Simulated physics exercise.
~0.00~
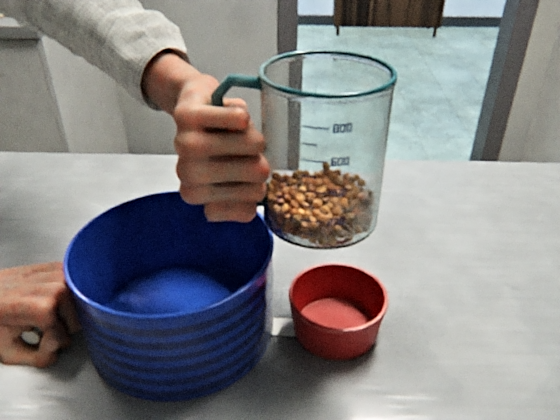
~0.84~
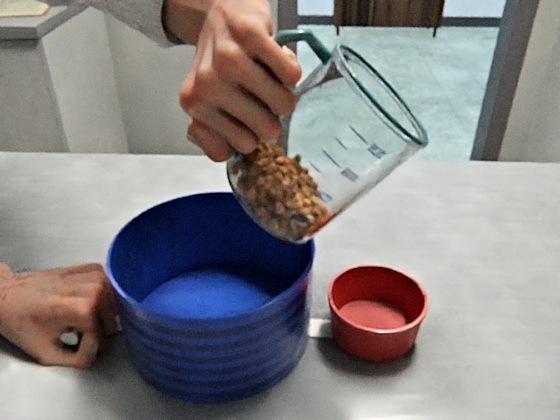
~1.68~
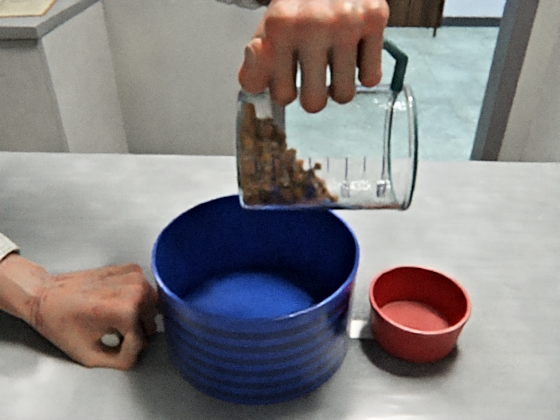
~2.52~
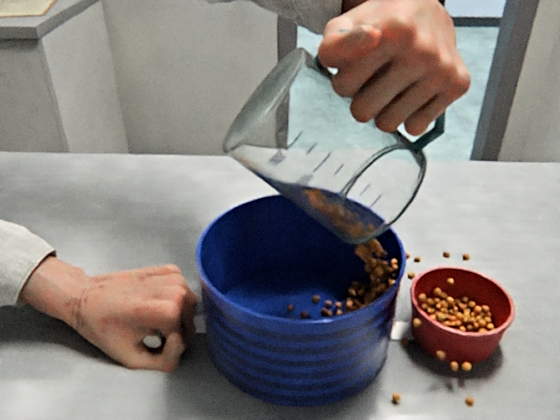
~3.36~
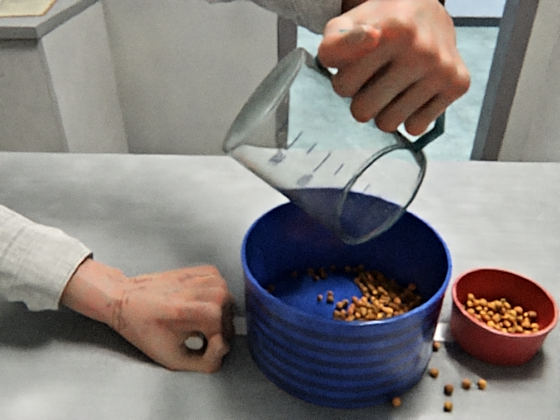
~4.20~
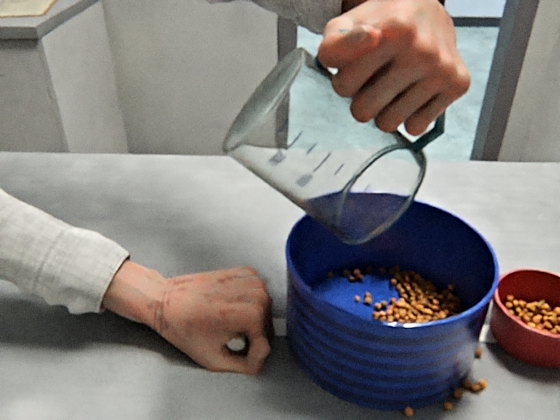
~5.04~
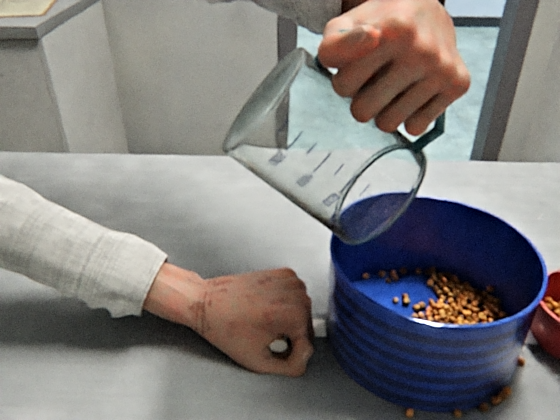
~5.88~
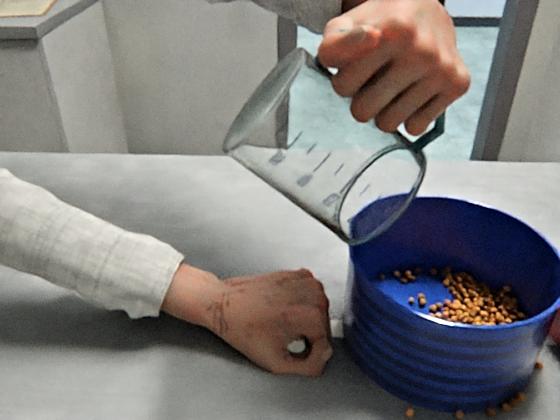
A hand tips chickpeas from a jug into a sliding blue pot and red dish, spilling some.
